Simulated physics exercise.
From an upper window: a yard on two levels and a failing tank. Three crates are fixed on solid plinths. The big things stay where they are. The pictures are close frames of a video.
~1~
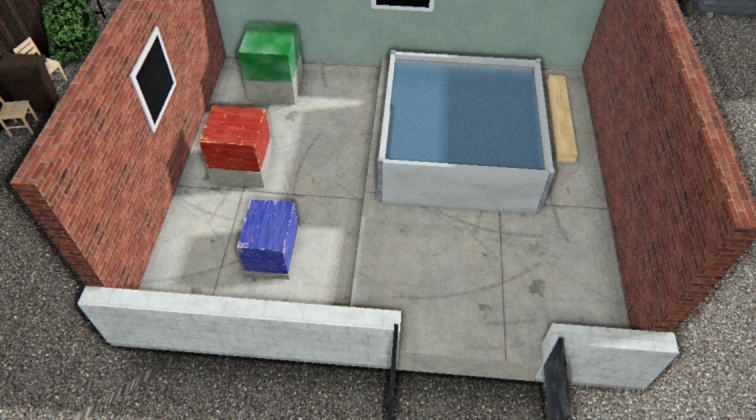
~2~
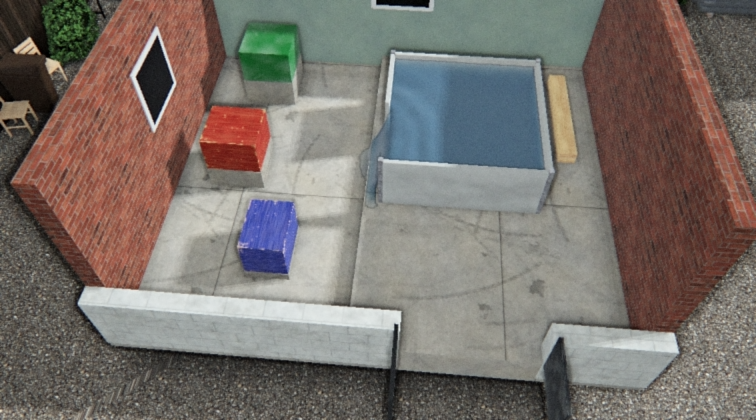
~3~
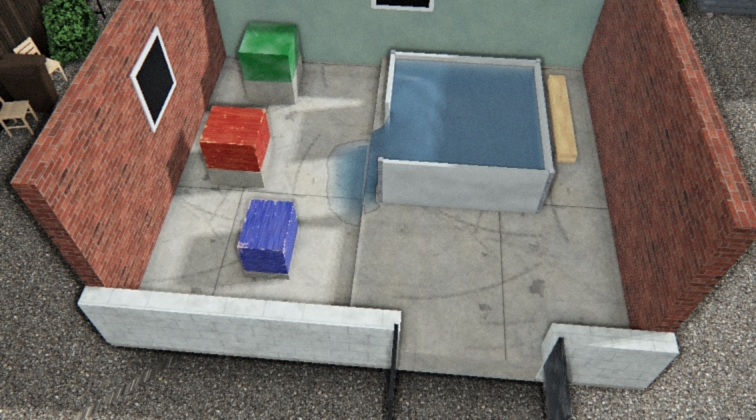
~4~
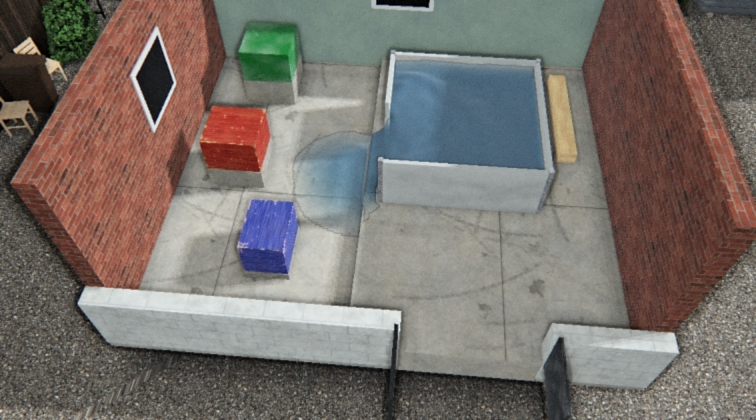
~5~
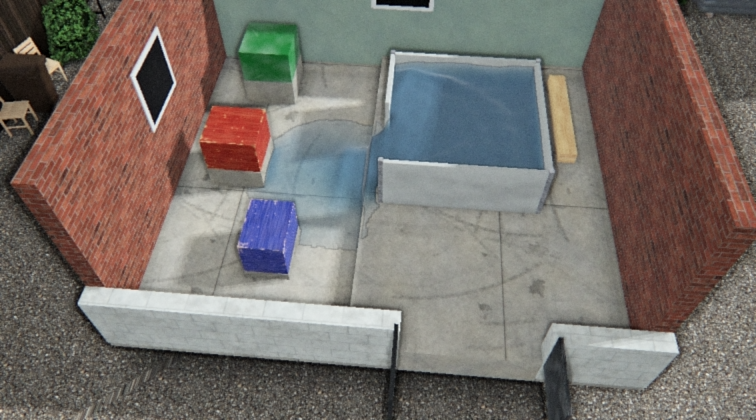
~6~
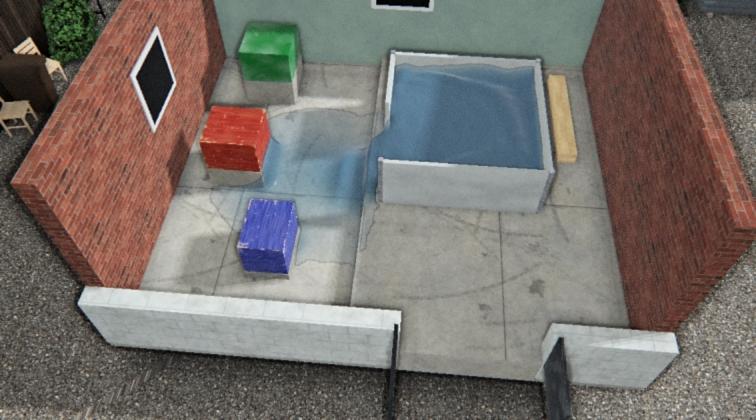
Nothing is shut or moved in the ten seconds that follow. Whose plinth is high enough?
The red crate is soaked; the green crate keeps dry; the blue crate is soaked.
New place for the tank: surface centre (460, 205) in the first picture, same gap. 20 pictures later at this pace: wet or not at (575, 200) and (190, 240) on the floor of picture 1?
As listed: Not flooded, flooded.
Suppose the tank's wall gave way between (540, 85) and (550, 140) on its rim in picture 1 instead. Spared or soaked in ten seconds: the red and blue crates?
My reading: The red one escapes it; the blue one is wetted.
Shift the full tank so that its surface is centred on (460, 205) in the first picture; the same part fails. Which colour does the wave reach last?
The green-painted one.
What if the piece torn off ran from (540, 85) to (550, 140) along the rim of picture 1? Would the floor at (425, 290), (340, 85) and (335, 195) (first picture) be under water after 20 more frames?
As listed: Wet, covered, dry.
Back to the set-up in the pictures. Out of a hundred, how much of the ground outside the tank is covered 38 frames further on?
I make it 70 per cent.
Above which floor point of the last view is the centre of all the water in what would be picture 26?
I would point to (343, 174).
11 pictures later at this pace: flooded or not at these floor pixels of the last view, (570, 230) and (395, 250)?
In turn: Not flooded, dry.
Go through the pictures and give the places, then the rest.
Still water in the open tank at (465, 111), in the first picture.
The front is at (373, 205), out from the gap at (386, 156), in the second picture.
The front is at (339, 150), out from the gap at (386, 159), in the third picture.
The front is at (303, 156), out from the gap at (386, 160), in the fourth picture.
The front is at (255, 190), out from the gap at (386, 160), in the fifth picture.
The front is at (219, 200), out from the gap at (386, 160), in the sixth picture.
A moment on, water covers 30 % of the floor; the red crate water round its plinth, the green crate water round its plinth, the blue crate water round its plinth.
Next, water covers 45 % of the floor; the red crate water round its plinth, the green crate water round its plinth, the blue crate water round its plinth.
Then, water covers 55 % of the floor; the red crate water round its plinth, the green crate water round its plinth, the blue crate water round its plinth.
Later, water covers 70 % of the floor; the red crate water round its plinth, the green crate water round its plinth, the blue crate water round its plinth.
In the end, water covers 85 % of the floor; the red crate was topped, the green crate stayed above the water, the blue crate was topped.
